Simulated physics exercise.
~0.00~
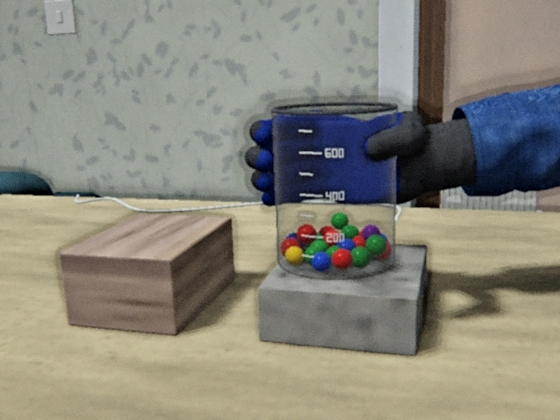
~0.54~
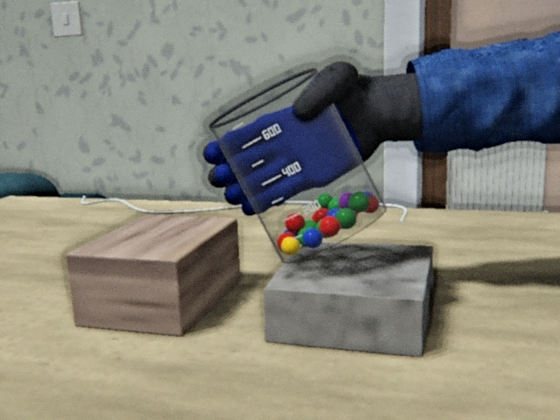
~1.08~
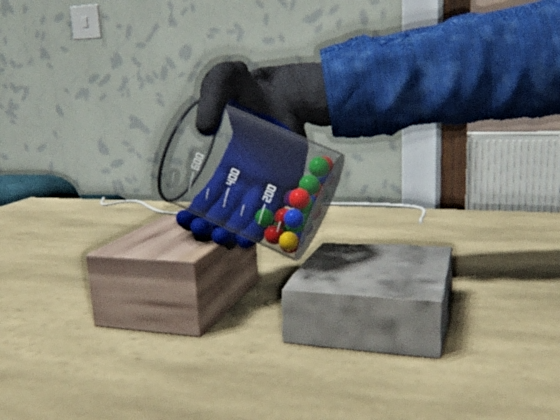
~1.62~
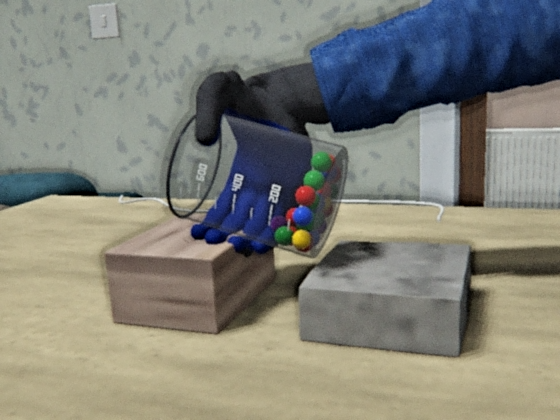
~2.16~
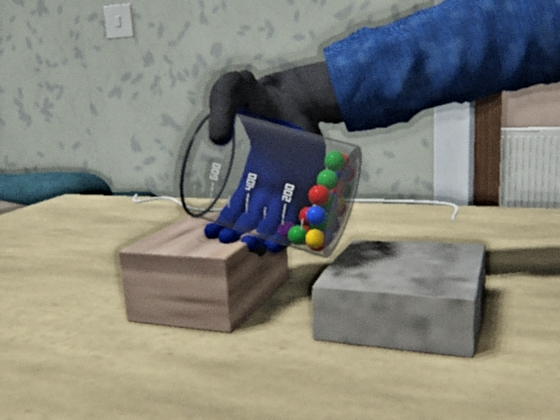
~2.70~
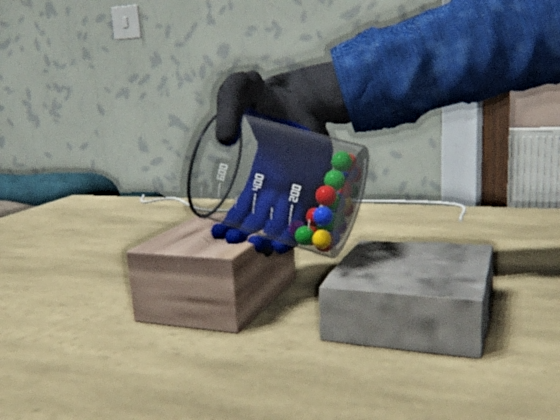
The video shows a gloved hand lifting a clear beaker of colorful balls from a gray block, tilting it left, and laying it on its side against a wooden block, where the hand keeps holding it with the balls still inside.
